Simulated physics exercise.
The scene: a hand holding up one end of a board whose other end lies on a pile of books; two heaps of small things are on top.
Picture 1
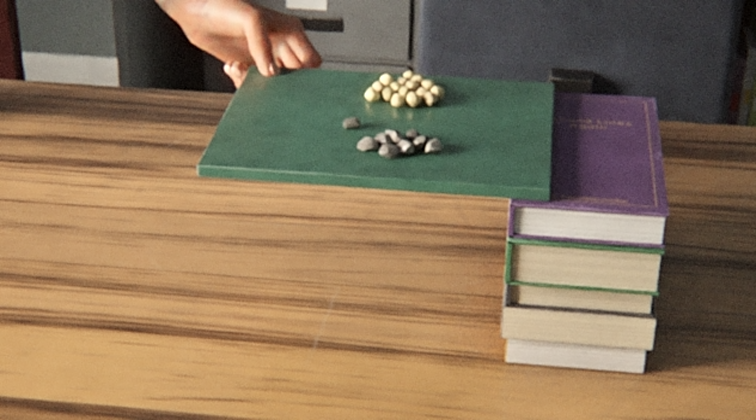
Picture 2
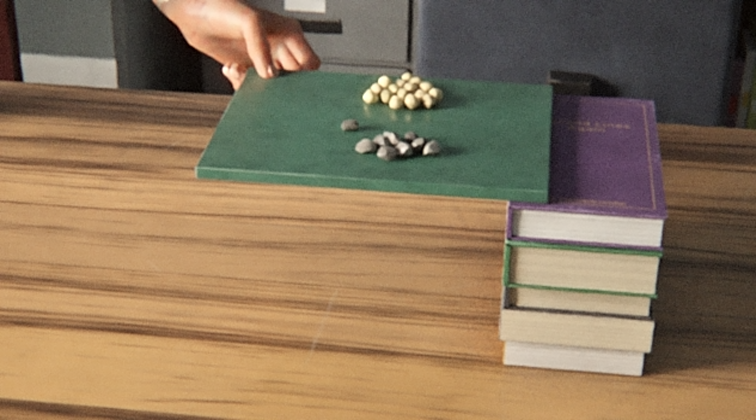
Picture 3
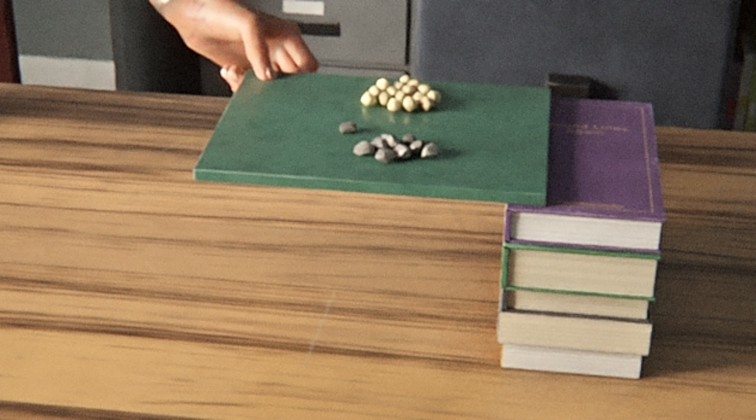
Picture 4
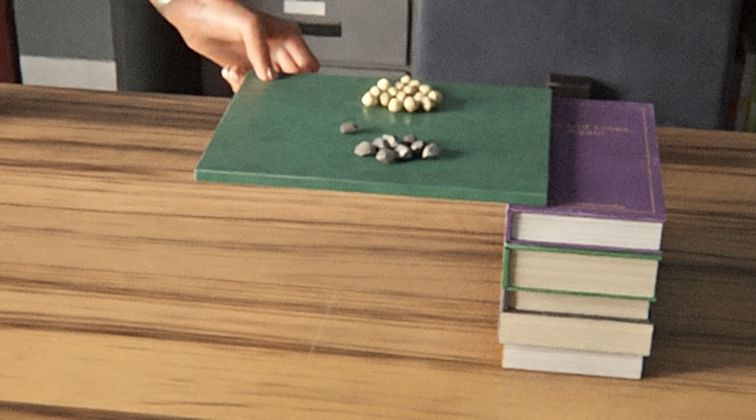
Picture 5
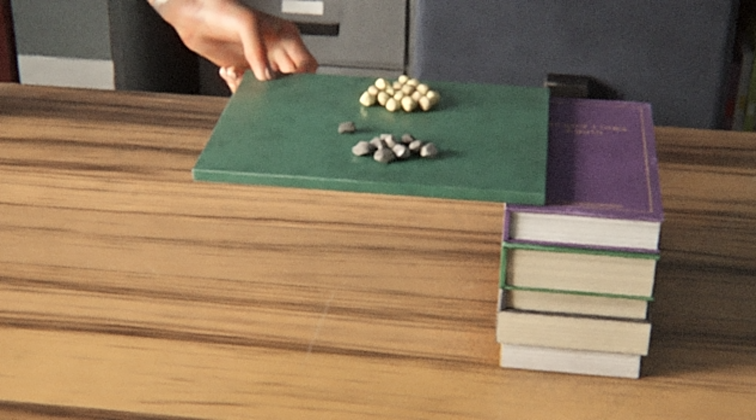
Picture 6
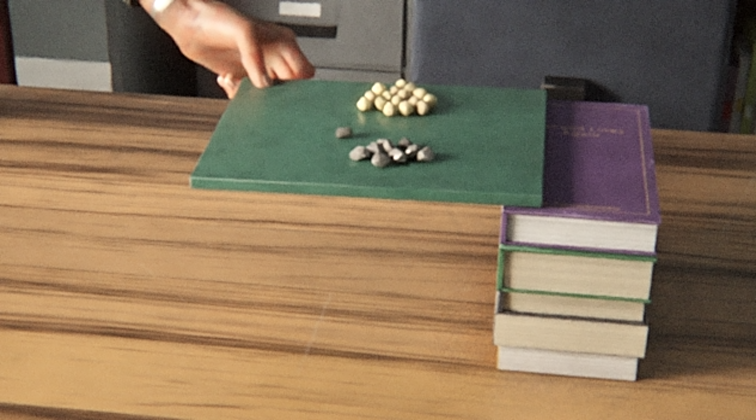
A hand at the upper left holds up one end of a green board above a wood-grained table, seen from the front and slightly above, with grey cabinets behind. The board's right end rests on a tall pile of books topped by a purple one, with pale round nuts heaped toward the back and dark gravel in front. The hand lowers its end very slightly, while both heaps stay in place on the board.
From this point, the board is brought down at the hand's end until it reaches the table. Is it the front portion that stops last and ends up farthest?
No.
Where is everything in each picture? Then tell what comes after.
Held end of the board at (211, 167), level; book pile at (587, 163), tall, over half the board's length; front portion at (397, 138), a few bits of gravel; back portion at (405, 94), a few macadamia nuts, in the first picture.
Held end of the board at (210, 169), level; back portion at (404, 96), in the second picture.
Held end of the board at (208, 171), level; front portion at (394, 142), in the third picture.
Held end of the board at (209, 171), level; back portion at (403, 99), in the fourth picture.
Held end of the board at (207, 171), level; front portion at (393, 142), in the fifth picture.
Held end of the board at (204, 179), down by 1°; book pile at (579, 170); front portion at (389, 147), not moving; back portion at (398, 103), not moving, in the sixth picture.
Then, 0.37 s past the last view, board sloping at 12°; front portion all still on the board; back portion all still on the board.
Then, 0.83 s past the last view, board sloping at 26°; front portion all still on the board; back portion mostly less than half a board's length out.
Then, 1.33 s past the last view, board resting at 37°; front portion mostly at the foot of the board; back portion mostly up to a board's length out.
Finally, board resting at 37°; front portion mostly at the foot of the board; back portion mostly up to a board's length out; the back portion has gone farther.
